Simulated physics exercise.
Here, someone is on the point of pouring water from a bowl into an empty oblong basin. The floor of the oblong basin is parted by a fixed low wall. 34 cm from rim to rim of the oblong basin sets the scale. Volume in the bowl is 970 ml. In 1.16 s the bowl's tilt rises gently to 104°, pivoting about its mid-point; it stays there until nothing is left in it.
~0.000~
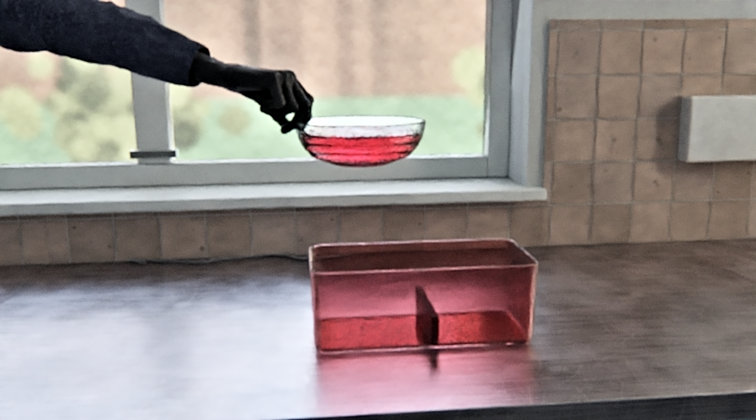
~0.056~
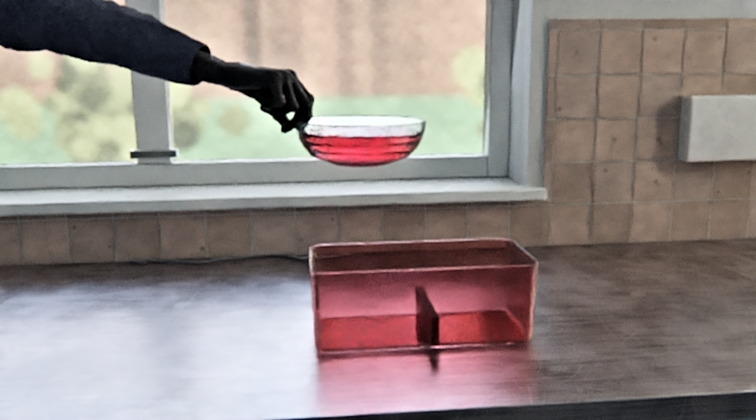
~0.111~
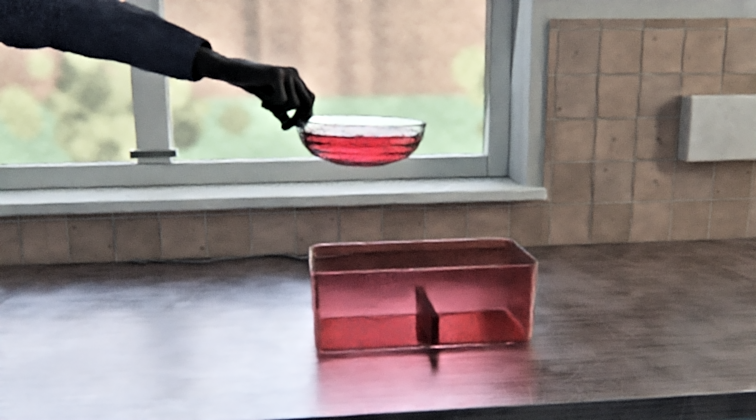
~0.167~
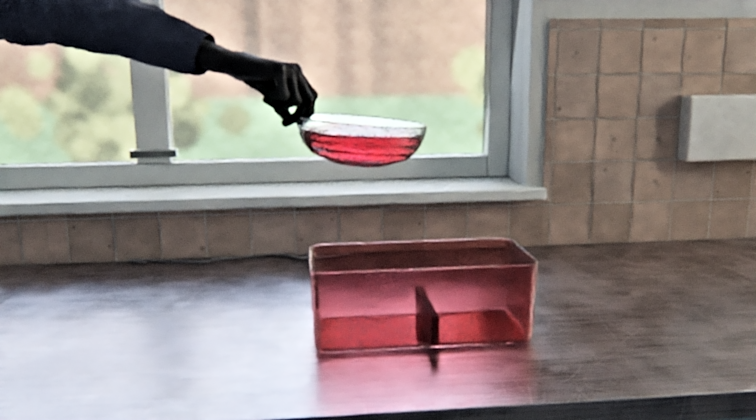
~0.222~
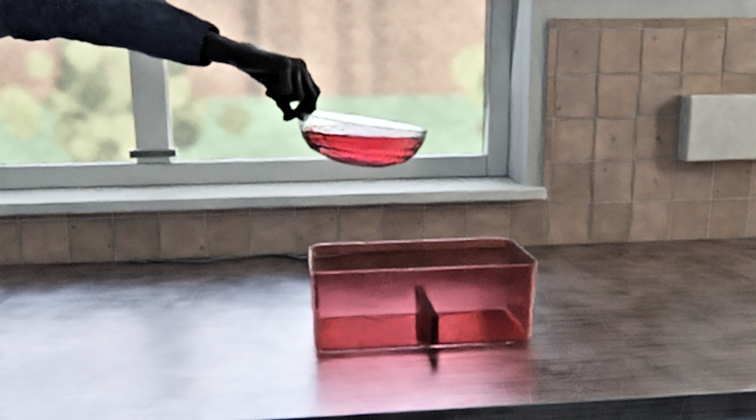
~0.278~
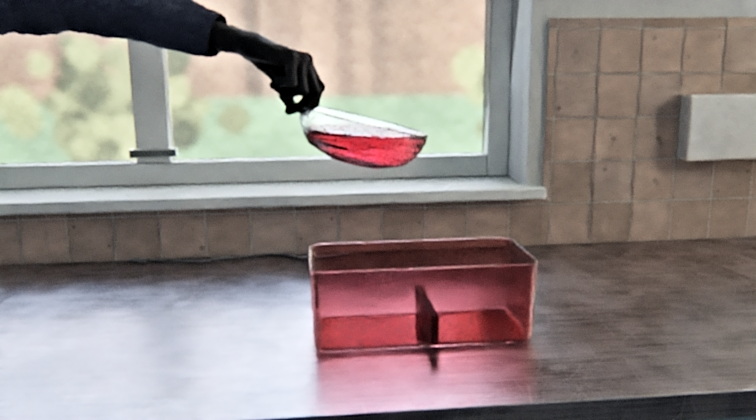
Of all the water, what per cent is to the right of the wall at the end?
I would say 81 percent.
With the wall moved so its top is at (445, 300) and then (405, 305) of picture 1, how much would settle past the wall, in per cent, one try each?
Around 70 and 85 percent, in that order.
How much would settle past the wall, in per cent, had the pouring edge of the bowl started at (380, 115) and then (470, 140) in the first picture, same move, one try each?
Result: 50 per cent, then 75 per cent.
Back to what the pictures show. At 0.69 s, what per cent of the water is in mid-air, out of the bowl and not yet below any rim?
Around 48 percent.
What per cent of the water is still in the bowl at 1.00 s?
Roughly 0 per cent.
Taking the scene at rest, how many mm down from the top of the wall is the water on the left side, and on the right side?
Close to 40 mm left and close to 12 mm right.
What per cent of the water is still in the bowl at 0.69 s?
Close to 24 in a hundred.
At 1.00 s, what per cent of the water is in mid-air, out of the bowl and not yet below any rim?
4 in a hundred, give or take.
After 0.69 s the tilt is 68° and 24 per cent is still to pour, 0 is left of the wall and 29 right of it.
After 1.00 s the tilt is 99° and 0 per cent is still to pour, 14 is left of the wall and 81 right of it.
After 1.31 s the tilt is 104° and 0 per cent is still to pour, 18 is left of the wall and 81 right of it.
After 1.66 s the tilt is 104° and 0 per cent is still to pour, 18 is left of the wall and 81 right of it.
In the end 18 per cent lies left of the wall, 81 right of it and 1 outside.
